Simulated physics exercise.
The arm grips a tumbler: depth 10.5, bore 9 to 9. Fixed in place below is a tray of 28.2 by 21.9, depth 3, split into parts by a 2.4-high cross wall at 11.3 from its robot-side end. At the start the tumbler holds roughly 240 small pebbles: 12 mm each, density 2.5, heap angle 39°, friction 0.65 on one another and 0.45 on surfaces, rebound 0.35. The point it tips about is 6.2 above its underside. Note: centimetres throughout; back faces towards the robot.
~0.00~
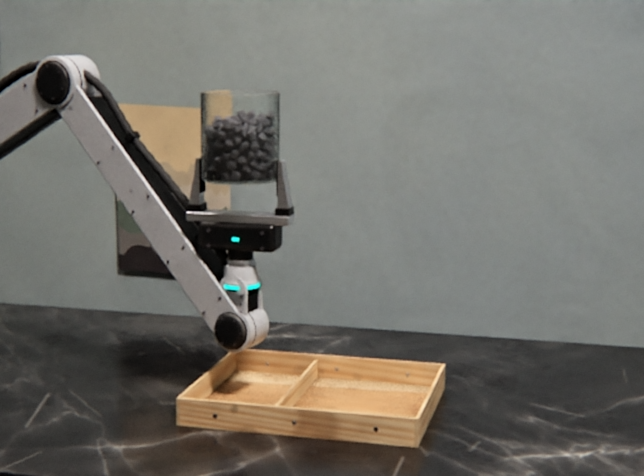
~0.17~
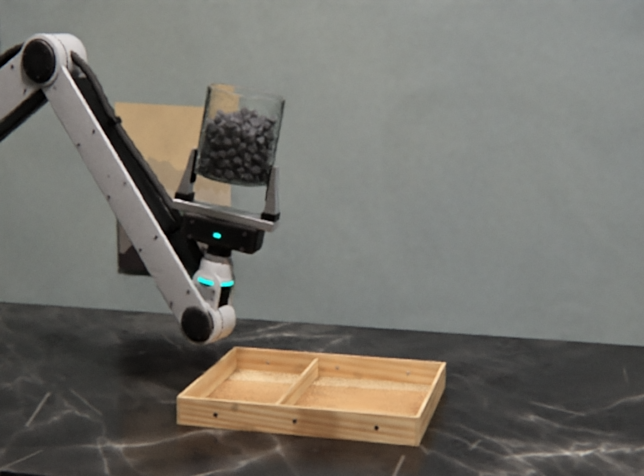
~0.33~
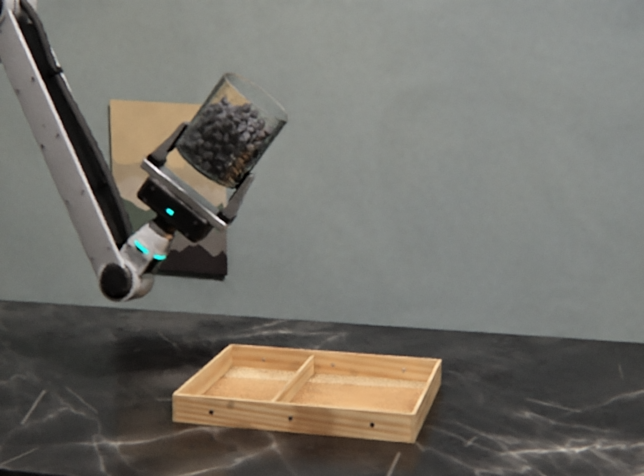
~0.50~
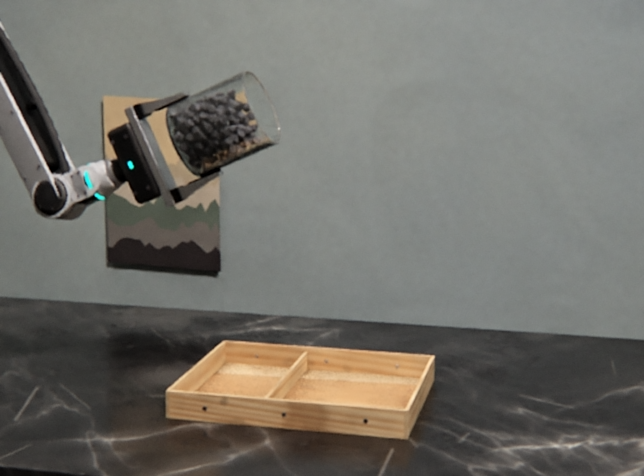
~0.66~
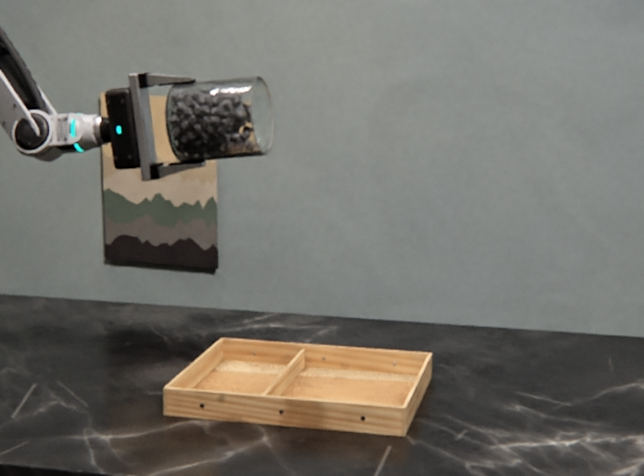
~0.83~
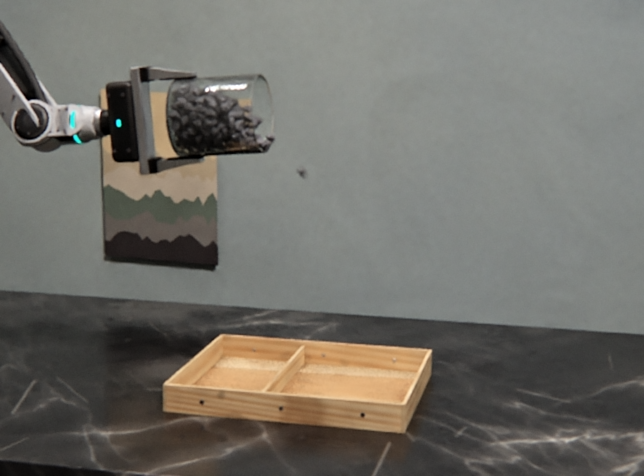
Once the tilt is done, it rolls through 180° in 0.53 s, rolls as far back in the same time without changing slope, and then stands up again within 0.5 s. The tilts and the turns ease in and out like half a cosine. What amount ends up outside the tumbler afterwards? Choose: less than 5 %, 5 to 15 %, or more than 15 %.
More than 15 %.
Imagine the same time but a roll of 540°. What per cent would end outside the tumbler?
It would be roughly 20 percent.
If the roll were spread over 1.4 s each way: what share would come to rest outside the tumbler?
In that case around 30 percent.
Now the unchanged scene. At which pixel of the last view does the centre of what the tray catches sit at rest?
I'd mark it about (329, 388) in the last picture.
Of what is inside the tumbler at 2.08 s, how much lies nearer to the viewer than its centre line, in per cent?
The answer works out at some 65 percent.
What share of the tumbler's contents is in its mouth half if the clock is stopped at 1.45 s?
Mouth-half share: Approx. 35 %.
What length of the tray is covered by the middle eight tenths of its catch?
Length of tray covered: Approx. 10 cm.
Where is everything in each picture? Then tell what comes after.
The first picture shows tumbler middle at (240, 137), upright; upper third of the load around (241, 133), from x 210 to 270, top at y 120; 241 in the tumbler.
The second picture shows tumbler middle at (239, 136), tipped 10°; upper third of the load around (238, 131), from x 200 to 275, top at y 120.
The third picture shows tumbler middle at (232, 132), tipped 36°; upper third of the load around (222, 126), from x 185 to 270, top at y 105.
The fourth picture shows tumbler middle at (223, 125), tipped 66°; upper third of the load around (210, 111), from x 175 to 255, top at y 95.
The fifth picture shows tumbler middle at (219, 120), tipped 83°; upper third of the load around (205, 103), from x 175 to 250, top at y 90.
The sixth picture shows tumbler middle at (220, 116), tipped 85°; upper third of the load around (202, 104), from x 175 to 300, top at y 85; 240 in the tumbler, 1 in flight or on a rim.
After 1.45 s, tipped 85°, highest piece 37 above the table; 213 in the tumbler, 19 in the far-side part, 9 in flight or on a rim.
After 2.08 s, tipped 59°, highest piece 35 above the table; 188 in the tumbler, 44 in the far-side part, 1 in the robot-side part, 8 in flight or on a rim.
After 2.59 s, upright, highest piece 37 above the table; 188 in the tumbler, 52 in the far-side part, 1 in the robot-side part.
After 3.29 s, upright, highest piece 37 above the table; 188 in the tumbler, 52 in the far-side part, 1 in the robot-side part.
At rest, 188 in the tumbler, 52 in the far-side part, 1 in the robot-side part. That is 22 % outside the tumbler.
